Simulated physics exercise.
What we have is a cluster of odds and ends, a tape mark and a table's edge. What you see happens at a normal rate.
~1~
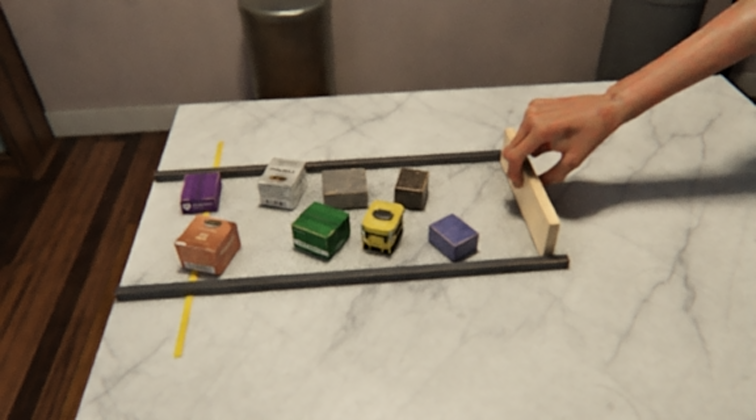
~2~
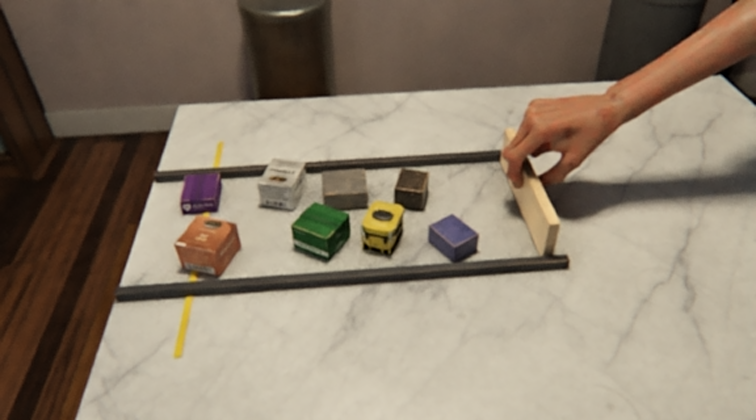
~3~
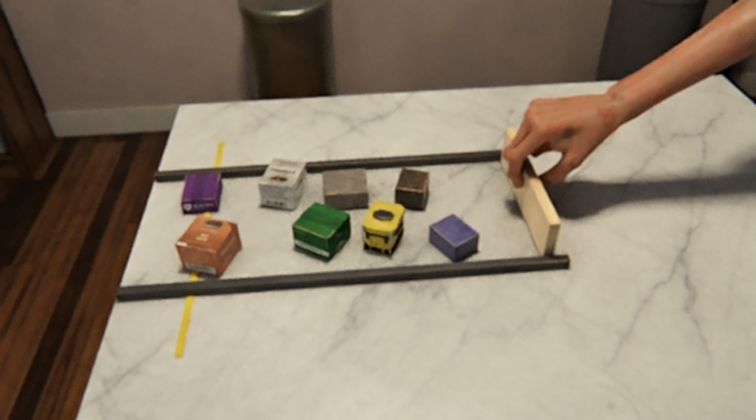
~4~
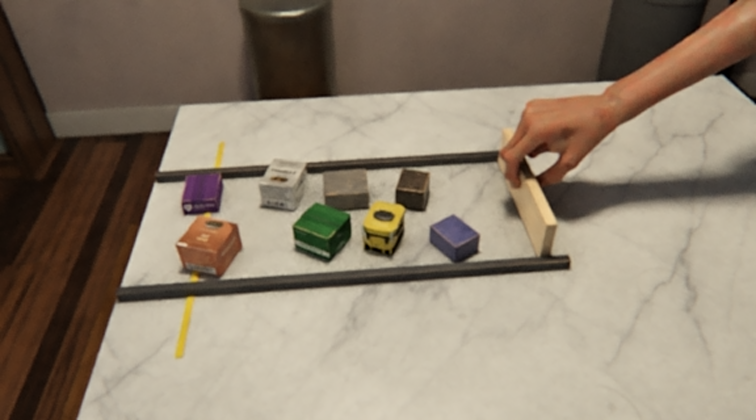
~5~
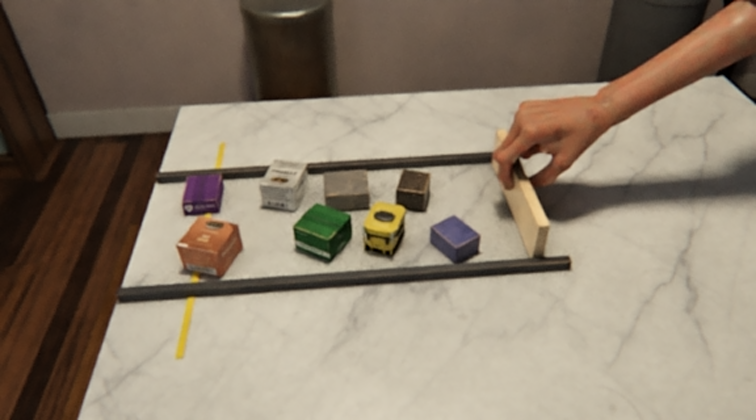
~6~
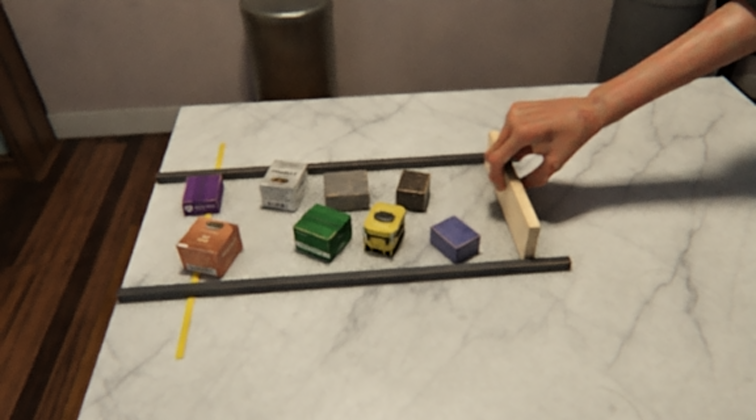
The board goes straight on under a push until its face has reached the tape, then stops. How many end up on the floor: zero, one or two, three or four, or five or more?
Spilled: More than two, under five.
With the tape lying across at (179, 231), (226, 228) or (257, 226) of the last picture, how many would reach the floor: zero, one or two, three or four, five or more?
Taking the tapes one at a time, the count is more than four, then three or four, then either one or two.
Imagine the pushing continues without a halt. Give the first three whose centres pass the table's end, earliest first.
Purple box, orange box, white box.
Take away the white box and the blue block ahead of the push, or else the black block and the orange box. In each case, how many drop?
That makes 2 fallen, then 2 fallen in the other try.
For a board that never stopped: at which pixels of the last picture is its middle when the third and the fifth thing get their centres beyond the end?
First: Around (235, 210). Next: Around (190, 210).
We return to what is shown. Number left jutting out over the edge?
1, I think.
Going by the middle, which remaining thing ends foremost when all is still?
Result - the grey block.
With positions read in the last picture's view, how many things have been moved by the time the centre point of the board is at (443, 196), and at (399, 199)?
At that stage 1; at the next, 5.
Soon after, none off yet; purple box at rest near (203, 195); orange box at rest near (211, 246); white box at rest near (285, 185).
Then, none off yet; purple box moved about its own width near (173, 196); orange box moved about its own width near (161, 254); white box moved well along near (207, 191).
At rest, the number that fall off is three or four; fallen, green box, white box, orange box and purple box.
